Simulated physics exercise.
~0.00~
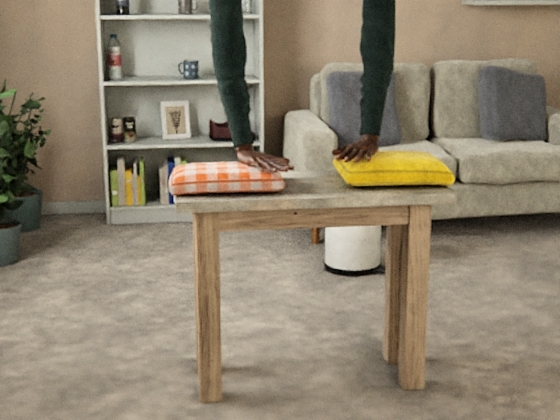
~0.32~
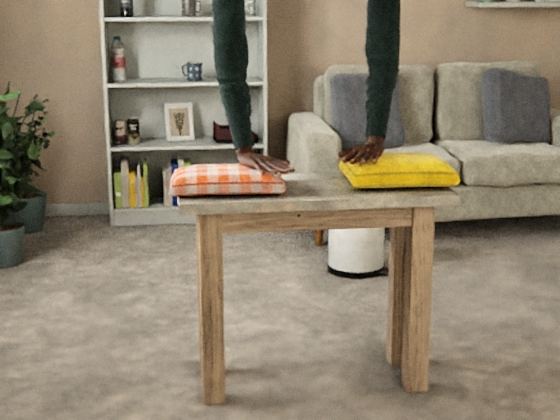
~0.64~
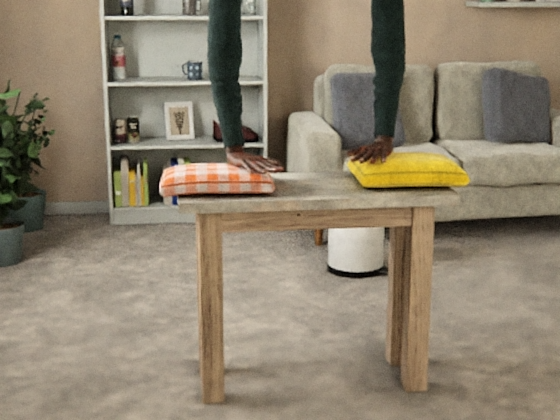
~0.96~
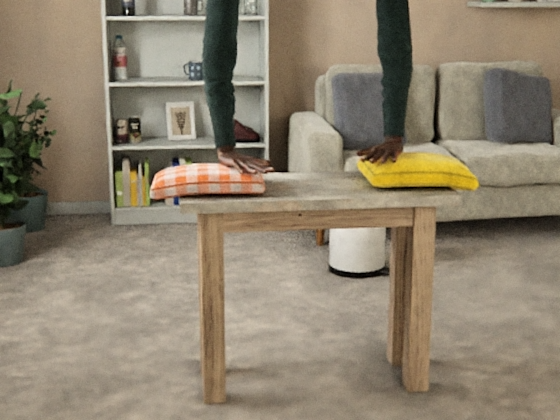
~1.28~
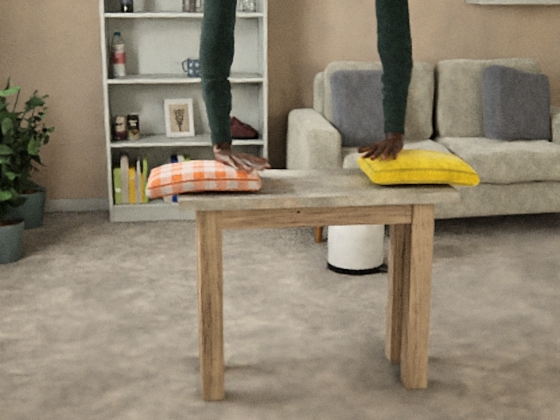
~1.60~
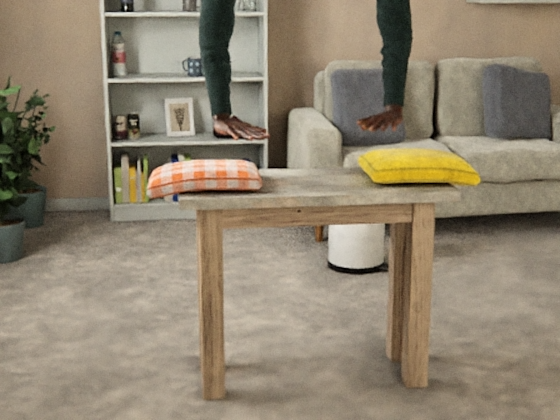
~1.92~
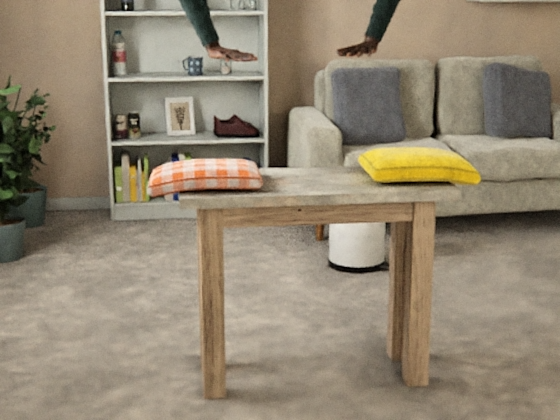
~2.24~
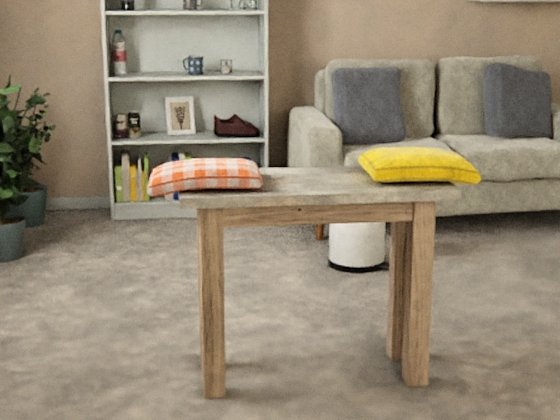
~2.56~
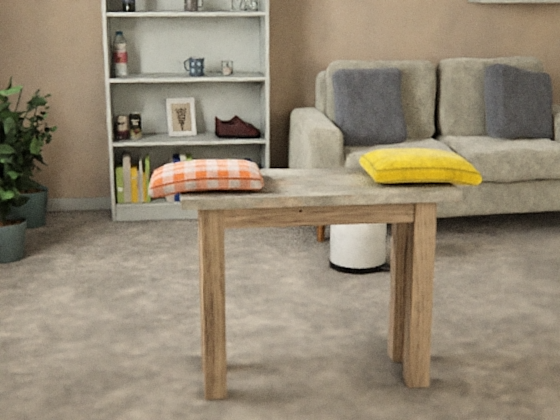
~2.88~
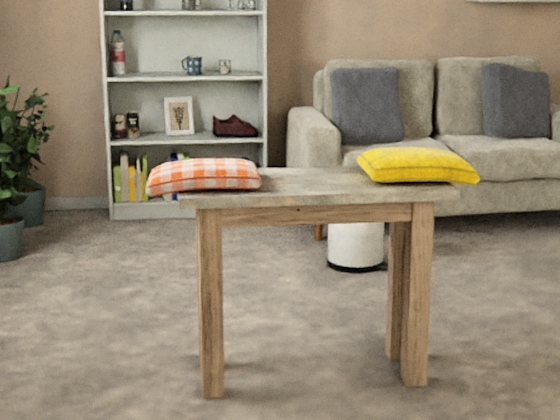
Two hands pressed on an orange checked cushion and a yellow one on a small wooden table, slid them a little apart toward opposite ends, then lifted away out of view, leaving both resting on top.
